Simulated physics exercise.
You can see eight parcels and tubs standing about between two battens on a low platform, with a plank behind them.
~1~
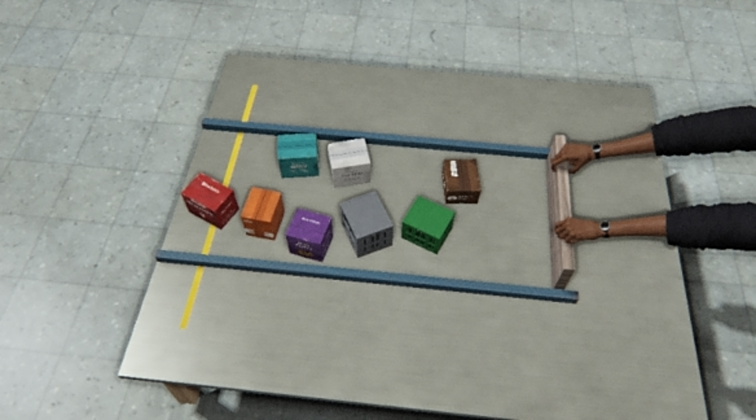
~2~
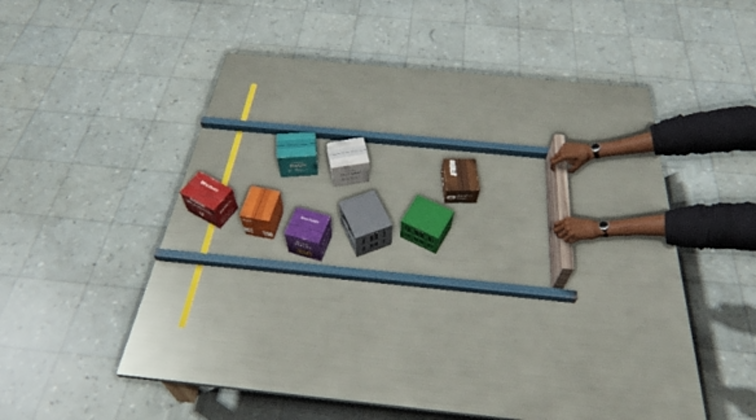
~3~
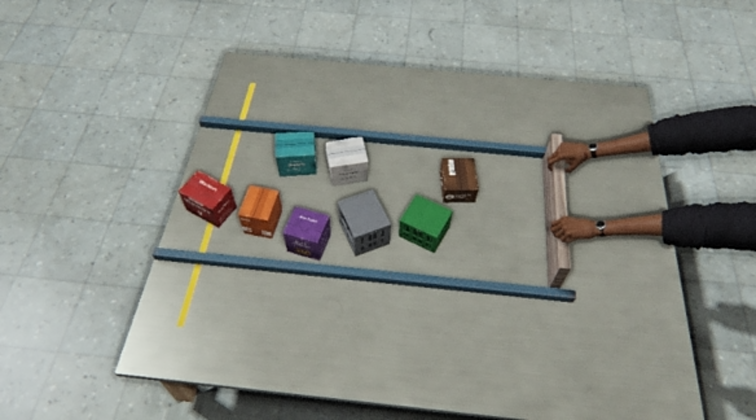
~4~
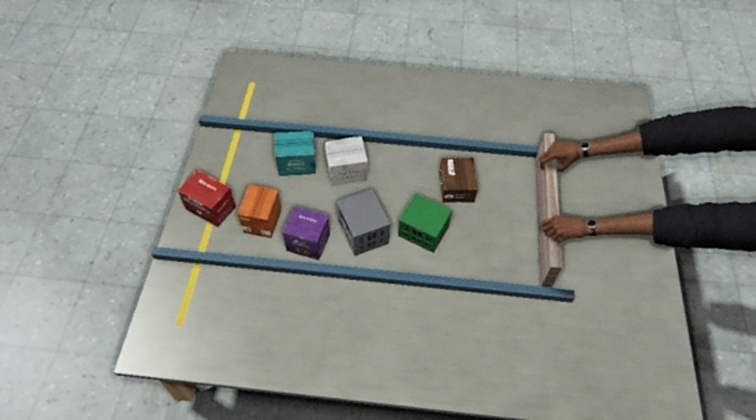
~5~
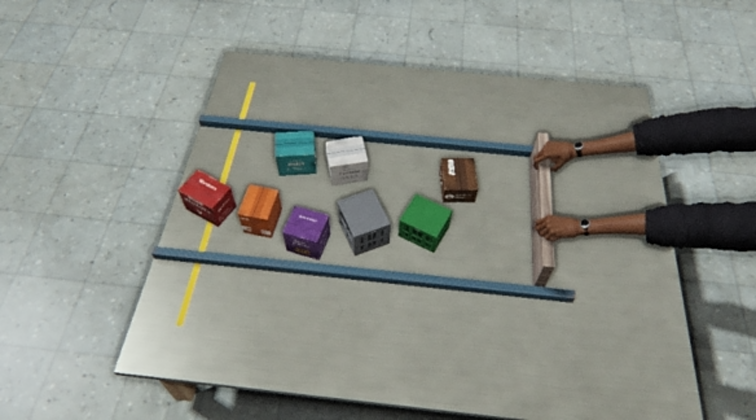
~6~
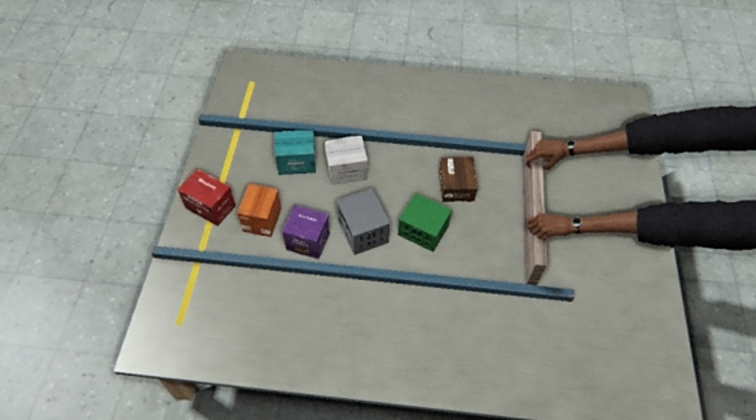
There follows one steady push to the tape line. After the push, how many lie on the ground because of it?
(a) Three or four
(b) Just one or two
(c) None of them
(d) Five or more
d.
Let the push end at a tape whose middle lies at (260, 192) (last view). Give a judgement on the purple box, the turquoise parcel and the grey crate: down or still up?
Taking them in turn: Purple box ends up off it, turquoise parcel ends up off it, grey crate is still there.
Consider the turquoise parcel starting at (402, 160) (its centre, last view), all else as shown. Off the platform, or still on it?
In that case it ends up off.
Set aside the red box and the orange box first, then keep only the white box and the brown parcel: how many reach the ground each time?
First 4, then 4.
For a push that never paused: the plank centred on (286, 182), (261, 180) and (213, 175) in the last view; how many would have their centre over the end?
1, 4, 6.
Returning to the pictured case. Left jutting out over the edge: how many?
Answer: 0.
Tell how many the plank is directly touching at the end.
The number is 2.
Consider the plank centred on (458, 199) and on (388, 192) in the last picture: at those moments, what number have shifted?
So 1, and at the other place 6.
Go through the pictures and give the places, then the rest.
The first picture shows red box (211, 201); orange box (264, 214); turquoise parcel (299, 156); plank (559, 210); tape (223, 192).
The second picture shows orange box (263, 213); white box (348, 162).
The third picture shows turquoise parcel (296, 154); plank (556, 209).
The fourth picture shows red box (208, 199); purple box (307, 234).
The fifth picture shows orange box (261, 212); brown parcel (458, 180).
The sixth picture shows red box (207, 198); orange box (260, 211); turquoise parcel (296, 153); plank (534, 206); tape (220, 188).
Soon after, none off yet; red box at rest near (207, 198); orange box at rest near (260, 211); turquoise parcel at rest near (296, 153).
Then, none off yet; red box moved a little near (193, 192); orange box moved about its own width near (226, 203); turquoise parcel moved about its own width near (273, 147).
Further on, one off so far; red box on the ground near (137, 229); orange box moved well along near (174, 191); turquoise parcel moved well along near (198, 140).
At rest, the number that fall off is five or more; fallen, grey crate, white box, purple box, turquoise parcel, orange box and red box.
